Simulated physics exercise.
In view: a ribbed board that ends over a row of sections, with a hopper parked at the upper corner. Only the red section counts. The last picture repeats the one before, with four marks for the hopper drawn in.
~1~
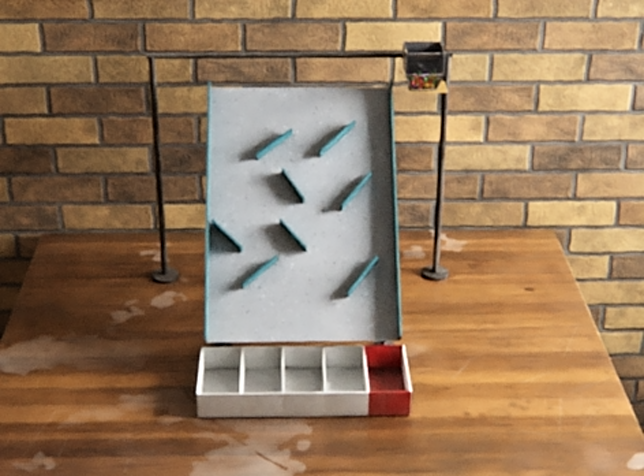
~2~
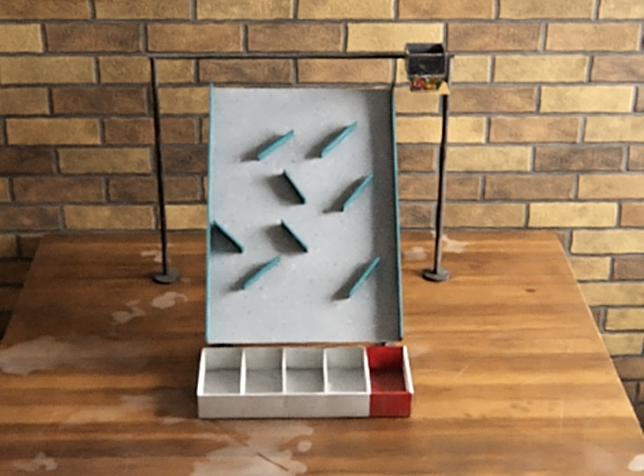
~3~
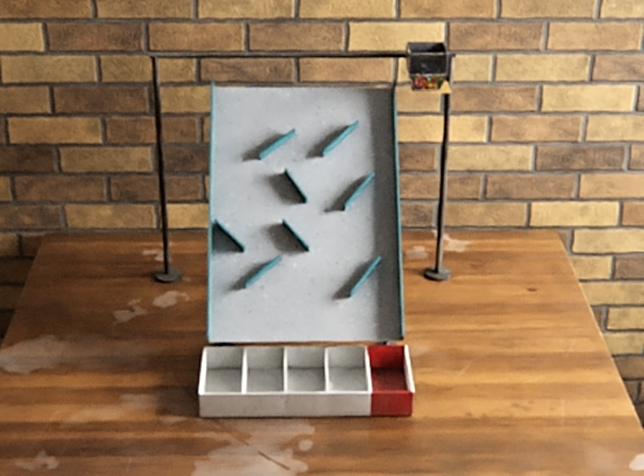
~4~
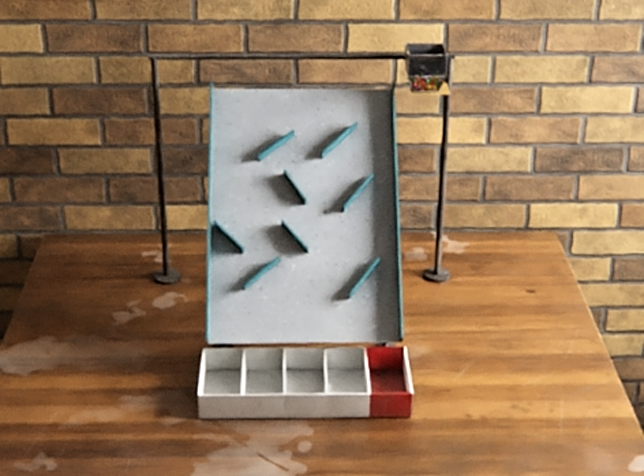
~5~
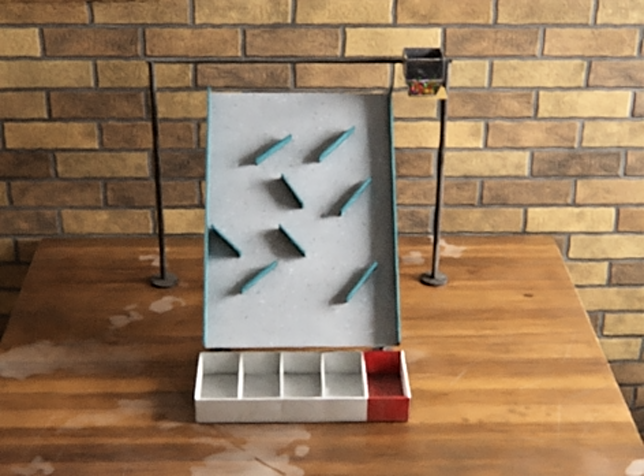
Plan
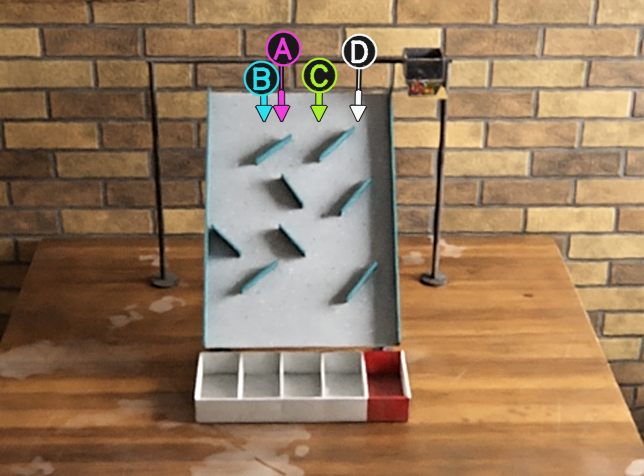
A tilted grey board with teal edges and eight short teal ribs stands on a worn brown wooden table before a yellow and brown brick wall, seen from the front and slightly above. A small dark hopper sits on a black rail at the upper right, and below the board lies a white tray of five sections, the rightmost red. Nothing on the board moves; only the view shifts very slightly.
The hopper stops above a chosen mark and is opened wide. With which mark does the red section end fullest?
D.
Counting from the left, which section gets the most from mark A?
The first from the left.
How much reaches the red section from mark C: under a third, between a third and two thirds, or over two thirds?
It is under a third.
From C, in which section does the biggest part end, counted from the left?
The fourth from the left.
On the marked copy, mark A meets the board at (281, 115); mark B meets the board at (264, 115); mark C meets the board at (318, 115); mark D meets the board at (358, 115).
For mark A, only a few in the red section, the bulk in other sections, a small share held on the board.
For mark B, none at all in the red section, all but a few in other sections, a small share held on the board.
For mark C, none at all in the red section, the whole lot in other sections.
For mark D, close to a third in the red section, close to two thirds in other sections.
